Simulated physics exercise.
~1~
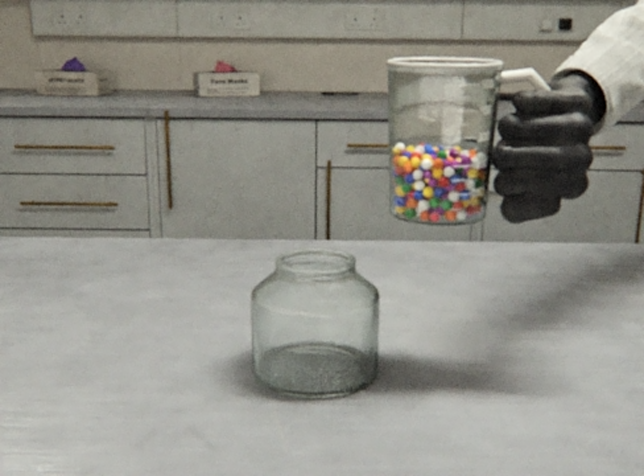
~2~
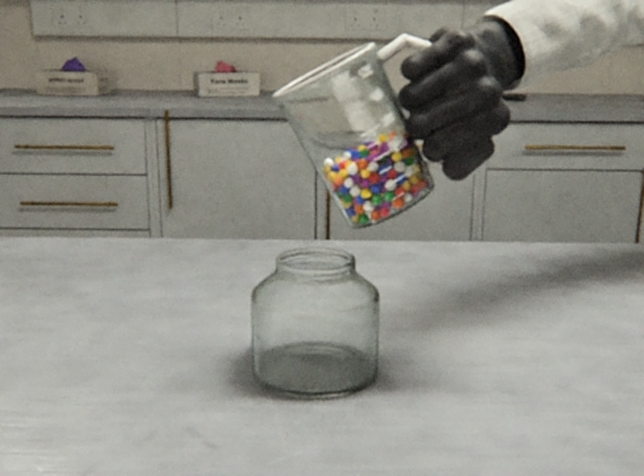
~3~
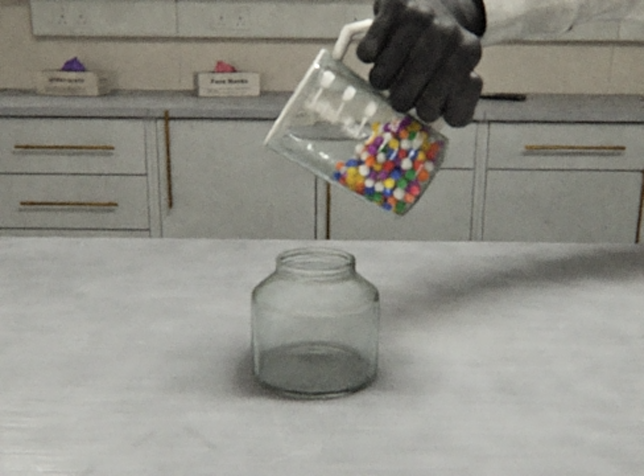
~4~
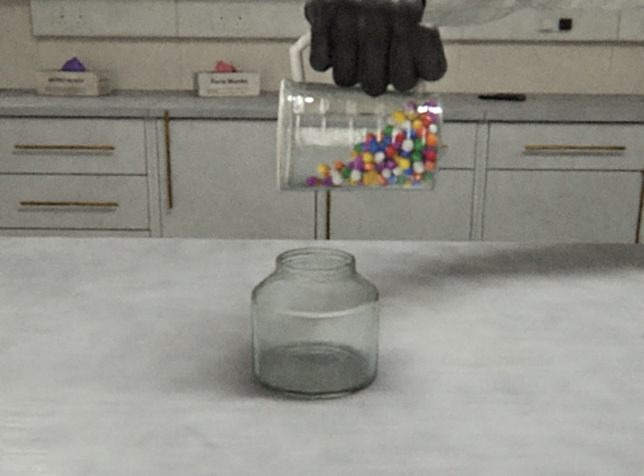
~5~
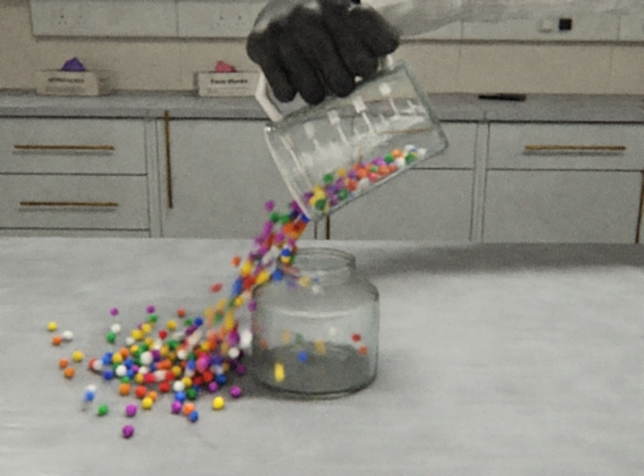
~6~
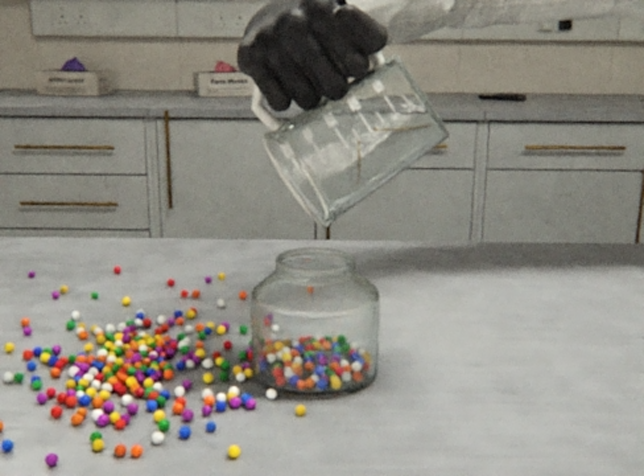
A gloved hand moves a clear cup of colourful beads left above an open glass jar and tips it steadily until the beads pour out. Most scatter across the table to the left, some settle in the jar, and the cup ends up looking empty.
